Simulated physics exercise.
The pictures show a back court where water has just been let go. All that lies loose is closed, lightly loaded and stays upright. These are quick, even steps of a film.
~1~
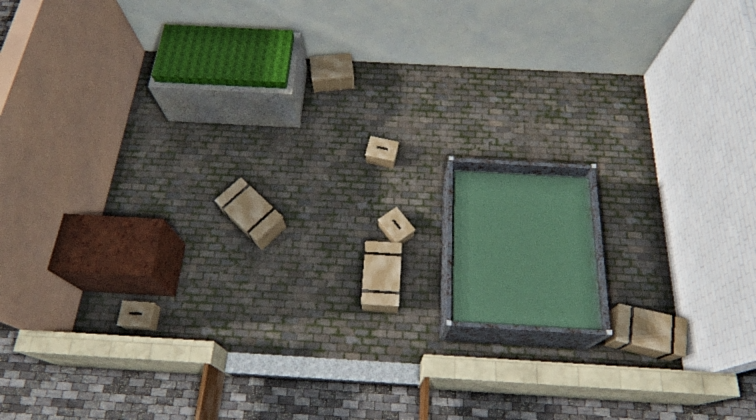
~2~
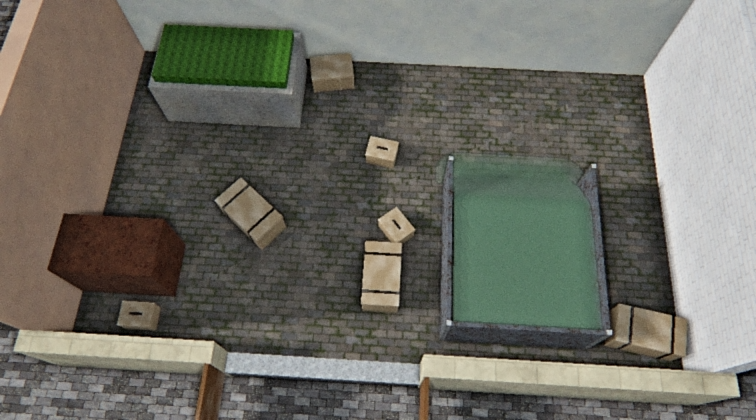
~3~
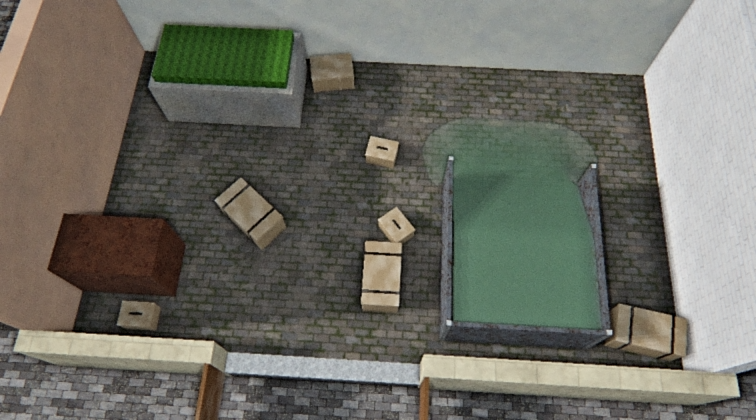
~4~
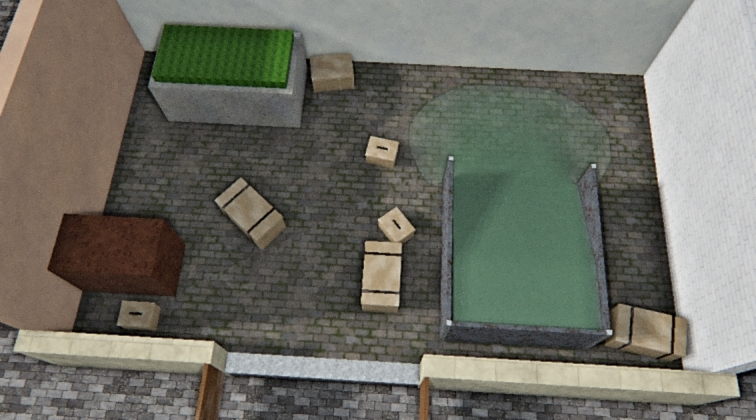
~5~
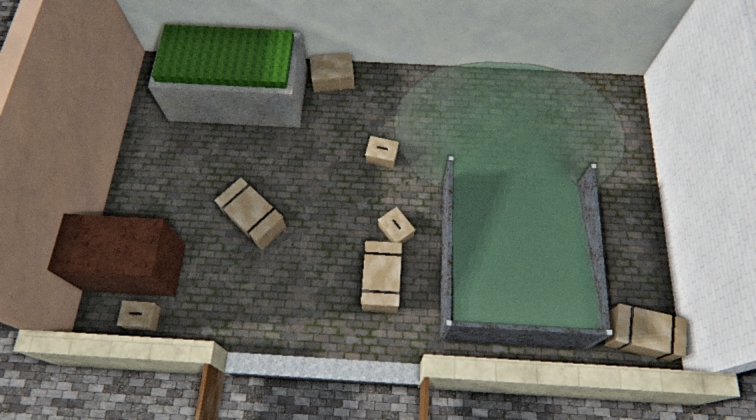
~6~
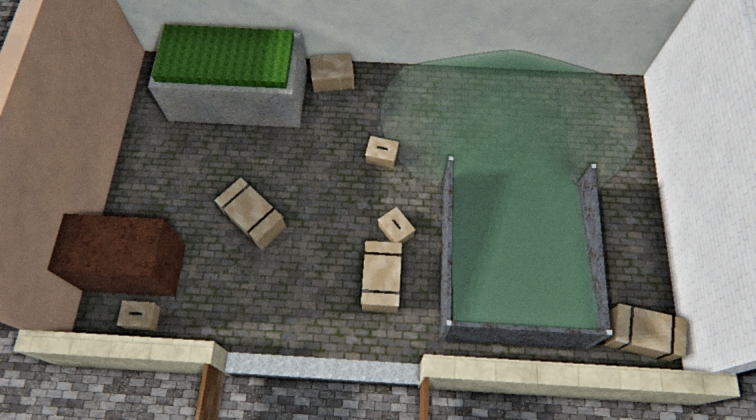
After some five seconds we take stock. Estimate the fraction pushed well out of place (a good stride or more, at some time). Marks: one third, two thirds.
That comes to one to two thirds.
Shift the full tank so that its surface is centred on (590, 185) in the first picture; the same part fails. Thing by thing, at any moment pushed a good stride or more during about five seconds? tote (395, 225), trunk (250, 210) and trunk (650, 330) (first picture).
As listed: Never so far, shifted that much, shifted that much.
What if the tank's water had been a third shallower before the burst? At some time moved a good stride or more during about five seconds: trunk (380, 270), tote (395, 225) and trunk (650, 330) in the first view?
In turn: Less than that, never so far, under that.
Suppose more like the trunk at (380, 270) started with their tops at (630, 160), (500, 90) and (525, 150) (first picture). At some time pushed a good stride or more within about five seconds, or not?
As listed: Pushed that far, moved that far, shifted that much.
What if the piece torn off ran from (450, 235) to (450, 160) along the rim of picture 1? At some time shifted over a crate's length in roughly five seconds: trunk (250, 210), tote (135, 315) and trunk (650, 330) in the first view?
In turn: Swept aside, swept aside, short of that.
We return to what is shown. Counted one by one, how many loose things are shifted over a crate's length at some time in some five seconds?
3 of them.
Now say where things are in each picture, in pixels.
A crate at (332, 66), on the bottom; a tote at (397, 224), on the bottom; 0 of 7 have shifted, in the first picture.
A crate at (332, 66) rests on the ground; a tote at (397, 224) rests on the ground; 0 of 7 have shifted, in the second picture.
A crate at (332, 66), on the bottom; a tote at (397, 224) rests on the ground; 0 of 7 have shifted, in the third picture.
A crate at (332, 66), on the bottom; a tote at (397, 224) rests on the ground; 0 of 7 have shifted, in the fourth picture.
A crate at (332, 66), on the bottom; a tote at (397, 224), on the bottom; 0 of 7 have shifted, in the fifth picture.
A crate at (332, 66) rests on the ground; a tote at (397, 224), on the bottom; 0 of 7 have shifted, in the sixth picture.
A moment on, 0 of 7 are well off their spots; 0 afloat.
Next, 1 of 7 are well off their spots; 1 afloat.
Later, 2 of 7 are well off their spots; 1 afloat.
In the end, 3 of 7 are well off their spots, and 3 have been at some point; 3 afloat.
